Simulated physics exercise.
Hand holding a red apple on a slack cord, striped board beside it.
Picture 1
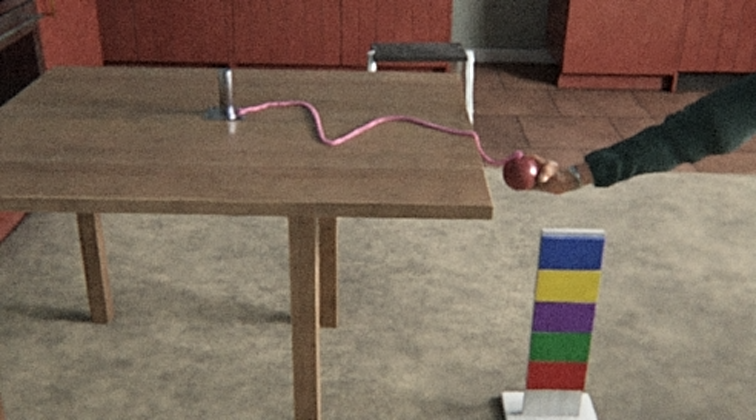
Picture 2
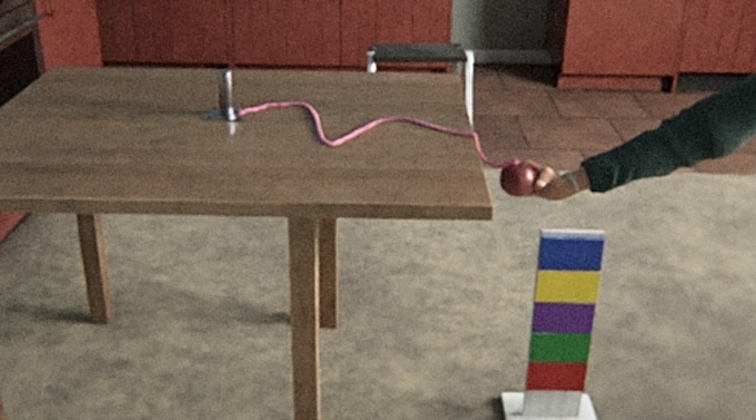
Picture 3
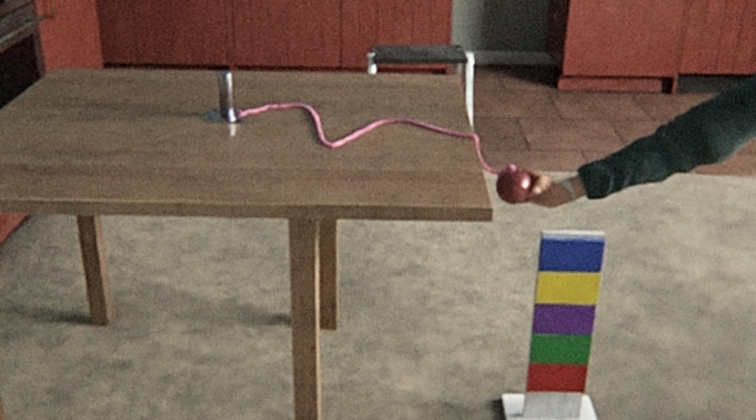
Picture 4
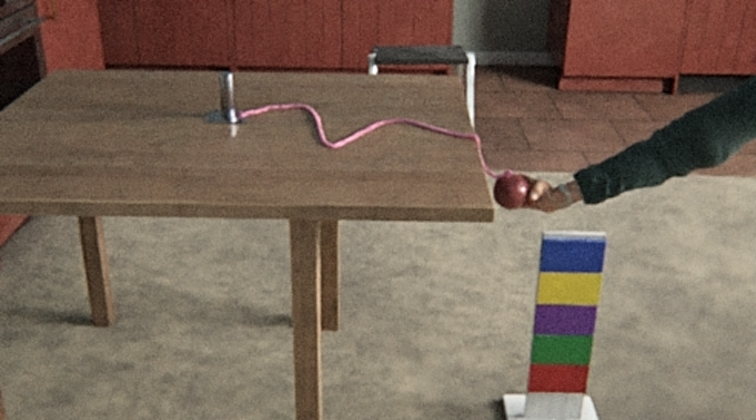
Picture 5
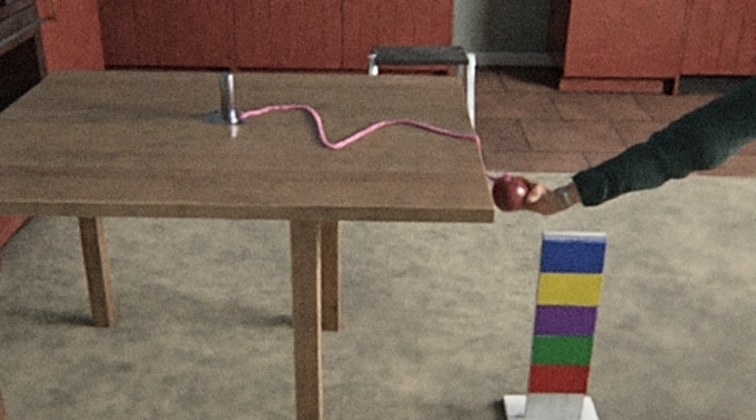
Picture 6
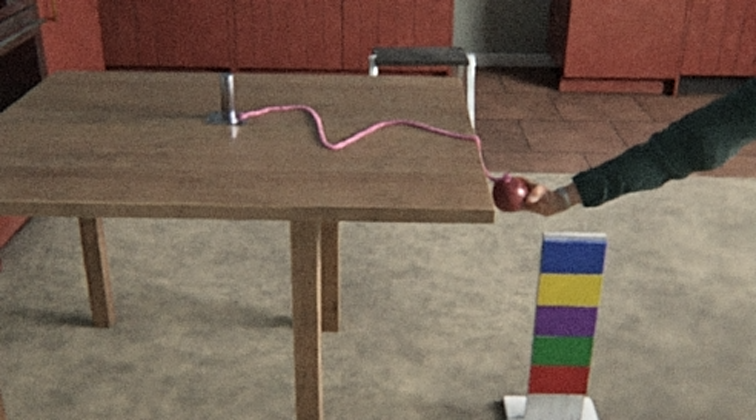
Hand holding a red ball on a slack pink cord beside a wooden table, lowering it slightly above a striped board.
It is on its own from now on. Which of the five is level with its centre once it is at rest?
Green.
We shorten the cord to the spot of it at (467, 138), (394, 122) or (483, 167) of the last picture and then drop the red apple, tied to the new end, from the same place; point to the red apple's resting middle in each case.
Cut 1: About (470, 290). Cut 2: About (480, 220). Cut 3: About (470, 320).
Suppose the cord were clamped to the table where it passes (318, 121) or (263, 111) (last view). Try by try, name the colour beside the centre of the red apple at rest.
Note: Try 1 purple; try 2 green.
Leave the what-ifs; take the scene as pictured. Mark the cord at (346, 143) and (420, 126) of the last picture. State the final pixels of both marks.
First near (458, 133), second near (472, 224).
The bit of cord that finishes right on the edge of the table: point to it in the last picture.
(355, 138).
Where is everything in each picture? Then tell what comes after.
Red apple (520, 173); blue (572, 255); yellow (568, 287); purple (564, 318); green (561, 348); red (557, 377), in the first frame.
Red apple (517, 179); cord through (272, 106) (316, 118) (331, 144) (379, 122) (445, 130), in the second frame.
Red apple (513, 187), in the third frame.
Red apple (511, 192); cord through (273, 108) (317, 120) (333, 146) (380, 124) (447, 132), in the fourth frame.
Red apple (509, 195), in the fifth frame.
Red apple (509, 195); cord through (274, 109) (318, 121) (333, 148) (381, 125) (447, 134), in the sixth frame.
Soon after, apple near (485, 346); level with green.
After that, apple near (442, 330); level with green.
And then, apple near (473, 346); level with green.
In the end, apple near (458, 341); level with green. Its centre hangs level with the green band.
